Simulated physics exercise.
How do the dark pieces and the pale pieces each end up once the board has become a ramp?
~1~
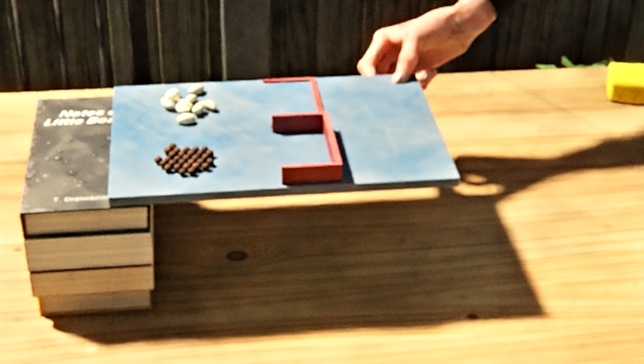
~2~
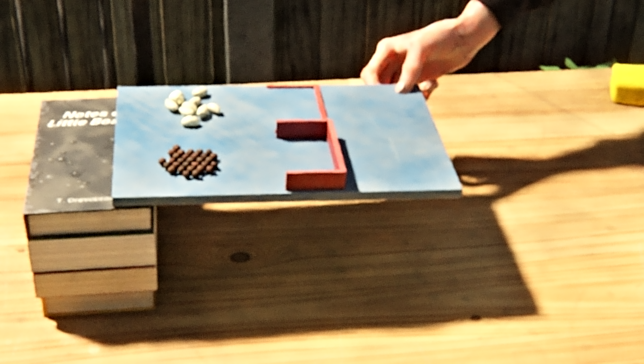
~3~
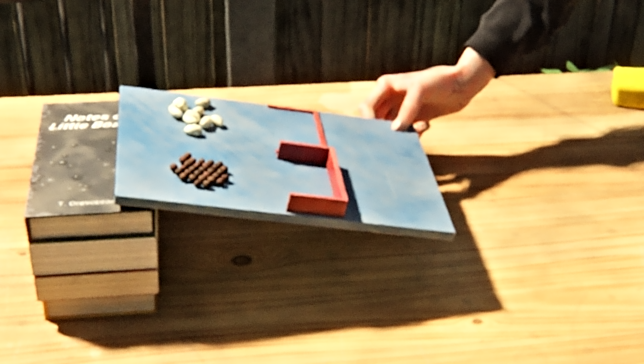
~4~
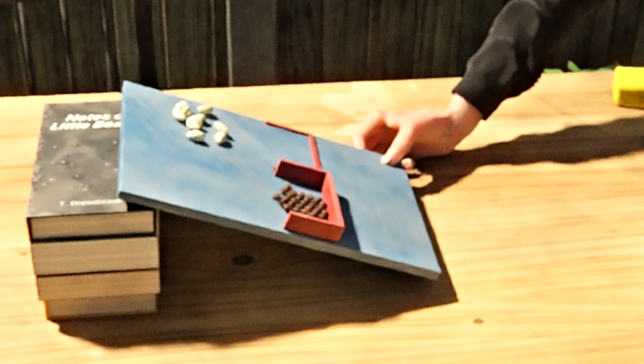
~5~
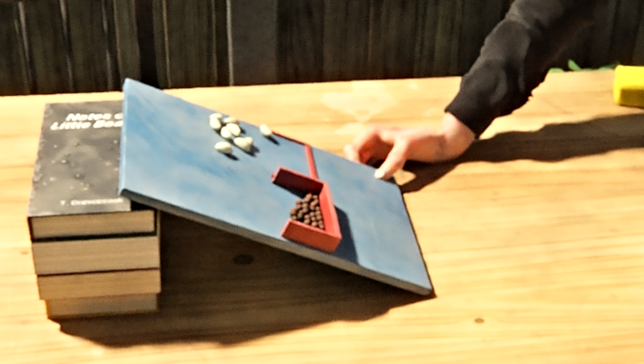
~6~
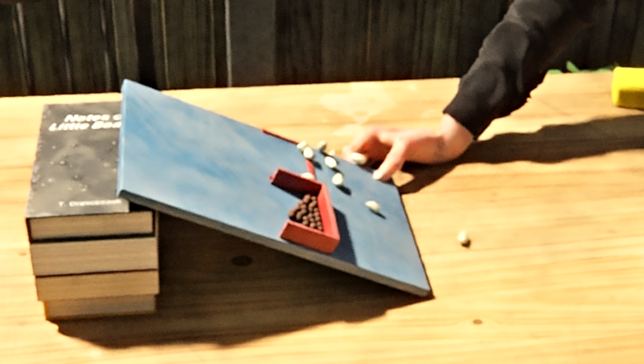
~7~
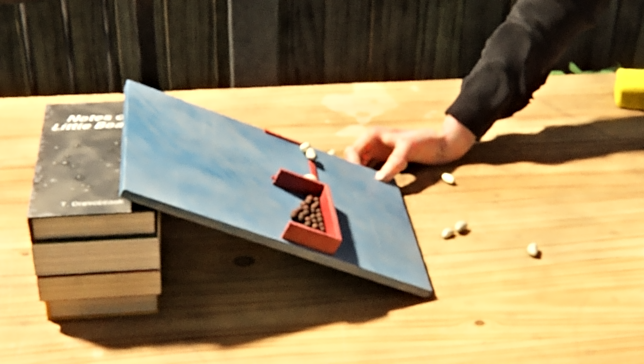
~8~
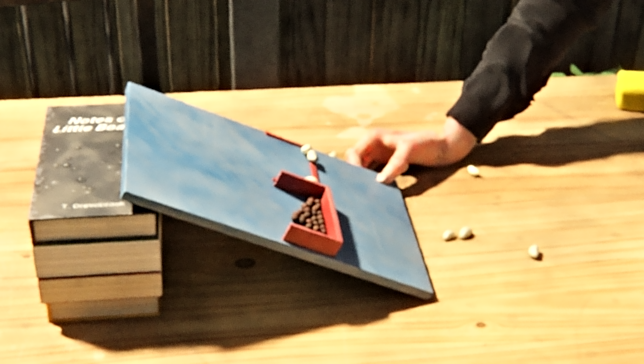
The nearer, dark pieces are stopped by the red strip and stay gathered behind it. Most of the farther, pale pieces get past their strip and end up scattered on the table, though a little is left by the strip.
